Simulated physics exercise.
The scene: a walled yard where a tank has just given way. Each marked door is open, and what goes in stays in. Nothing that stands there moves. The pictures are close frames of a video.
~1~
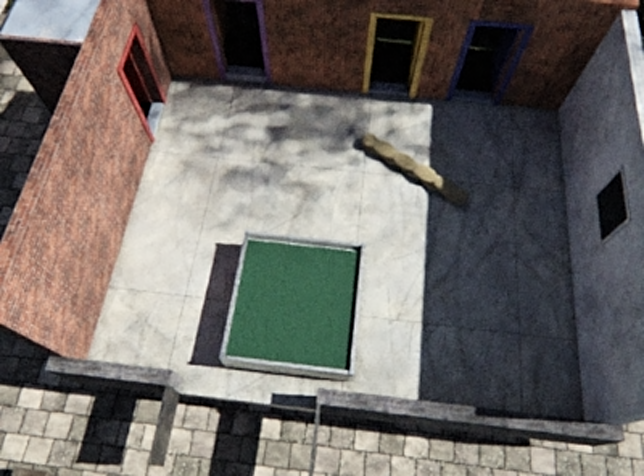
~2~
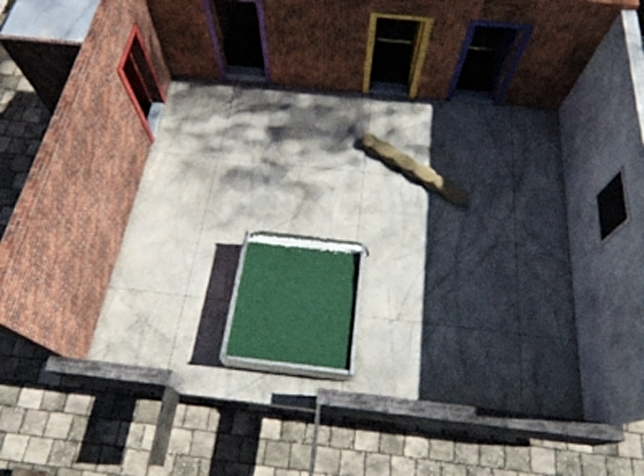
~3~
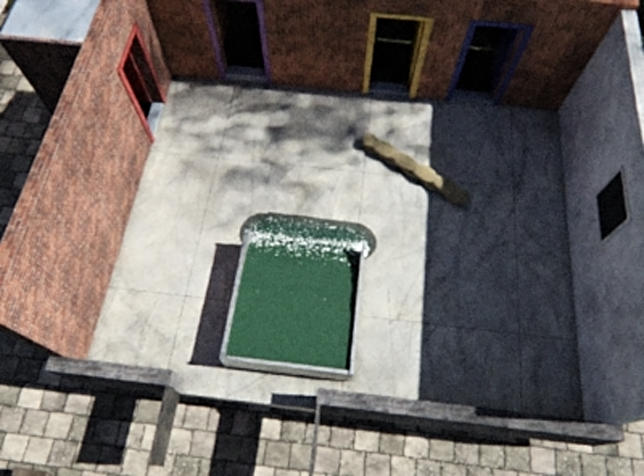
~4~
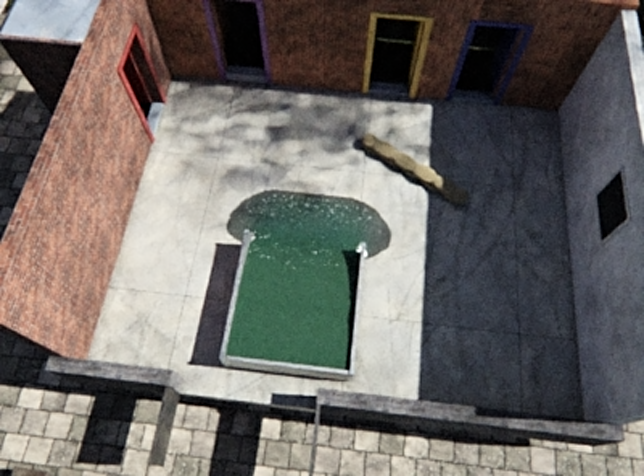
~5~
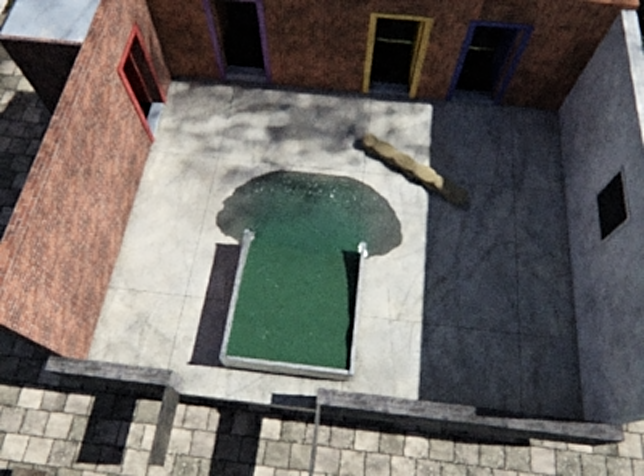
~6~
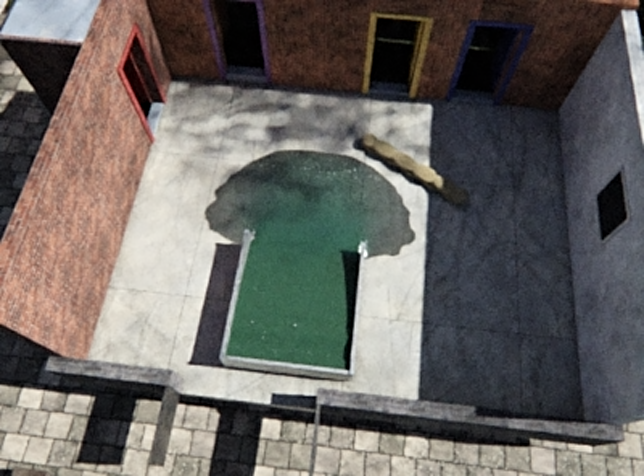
Open tank of green water in a walled yard giving way on its far side, water pouring out and spreading across pale paving.
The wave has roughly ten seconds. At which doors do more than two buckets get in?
In the end: The red door lets in a lot; the purple door admits no more than that; the yellow door admits no more than that; the blue door admits no more than that.
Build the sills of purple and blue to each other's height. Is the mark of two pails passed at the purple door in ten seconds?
One by one: The purple one goes over.
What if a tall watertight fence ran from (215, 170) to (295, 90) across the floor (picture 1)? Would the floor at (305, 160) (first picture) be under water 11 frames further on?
Verdict: Wet.
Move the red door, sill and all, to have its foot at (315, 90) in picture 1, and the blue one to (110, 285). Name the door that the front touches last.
I say the blue-painted one.
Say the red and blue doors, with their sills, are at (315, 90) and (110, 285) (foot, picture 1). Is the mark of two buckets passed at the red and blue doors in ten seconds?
Then: Red door floods, blue door lets less in.
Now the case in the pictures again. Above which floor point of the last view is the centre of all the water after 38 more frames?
At about (304, 185).
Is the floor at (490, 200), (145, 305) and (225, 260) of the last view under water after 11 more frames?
As listed: Clear, dry, dry.
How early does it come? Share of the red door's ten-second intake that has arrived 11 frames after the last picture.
Near 0 in a hundred.
A moment on, water covers 25 % of the floor; the red door not reached, the purple door not reached, the yellow door not reached, the blue door not reached.
Next, water covers 35 % of the floor; the red door not reached, the purple door wet at the sill, nothing in, the yellow door wet at the sill, nothing in, the blue door not reached.
Then, water covers 45 % of the floor; the red door under two buckets in, the purple door wet at the sill, nothing in, the yellow door under two buckets in, the blue door wet at the sill, nothing in.
Later, water covers 80 % of the floor; the red door far over two buckets in, the purple door wet at the sill, nothing in, the yellow door under two buckets in, the blue door wet at the sill, nothing in.
In the end, water covers 95 % of the floor; the red door far over two buckets in, the purple door wet at the sill, nothing in, the yellow door under two buckets in, the blue door wet at the sill, nothing in.
